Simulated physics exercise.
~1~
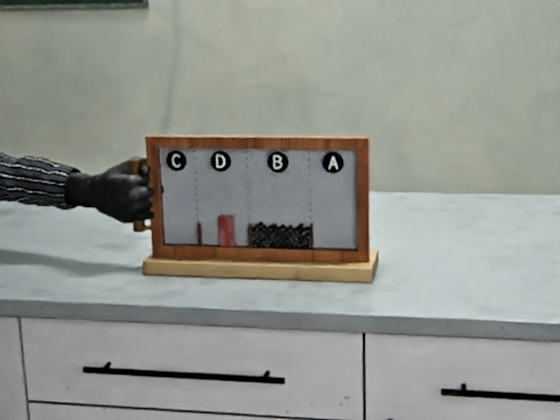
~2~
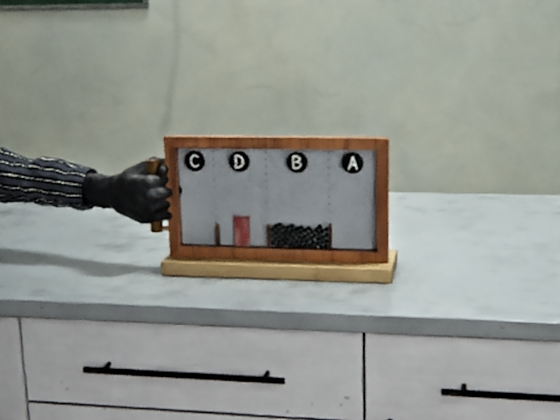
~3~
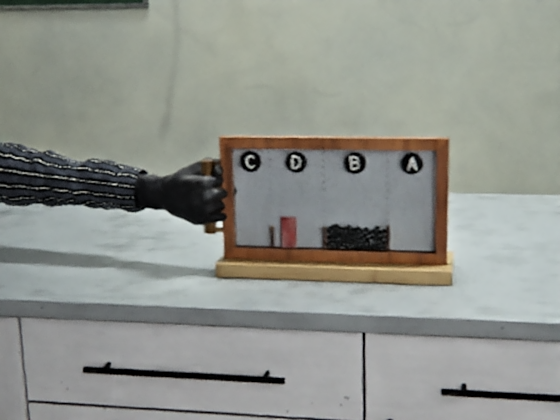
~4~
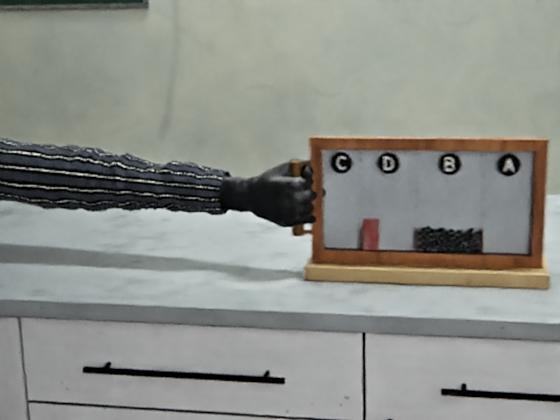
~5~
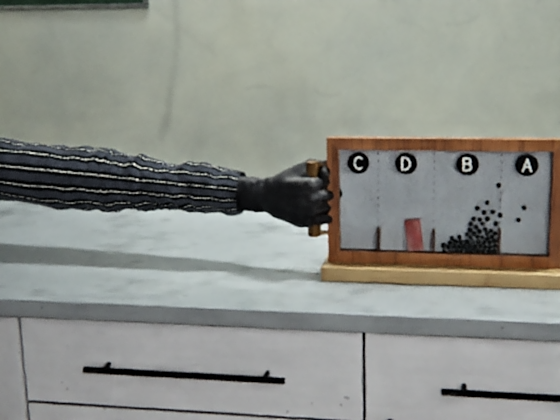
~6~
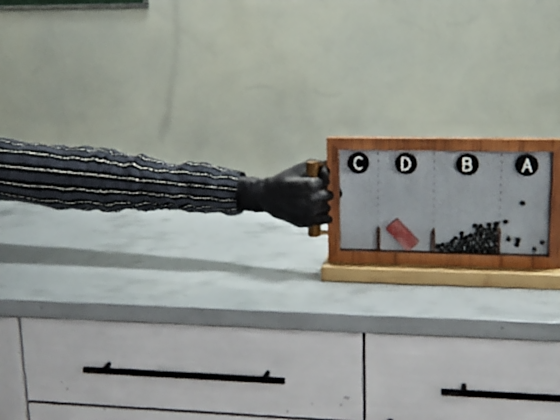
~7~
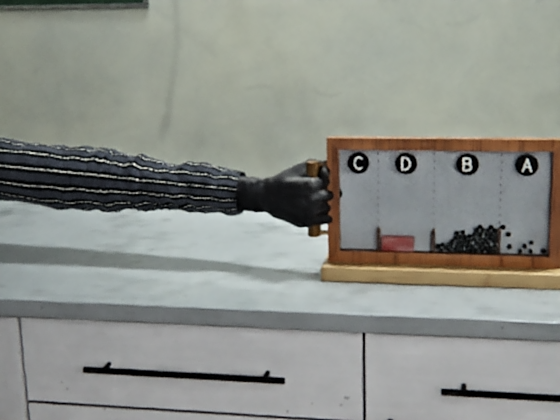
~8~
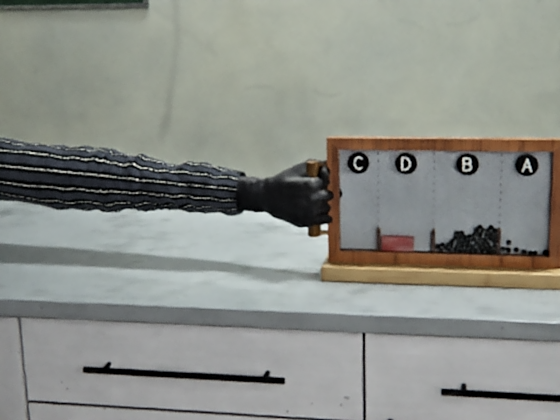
On a grey counter, a gloved hand slides a framed box right and stops, toppling its red block and spilling some black beads rightward into strip A.
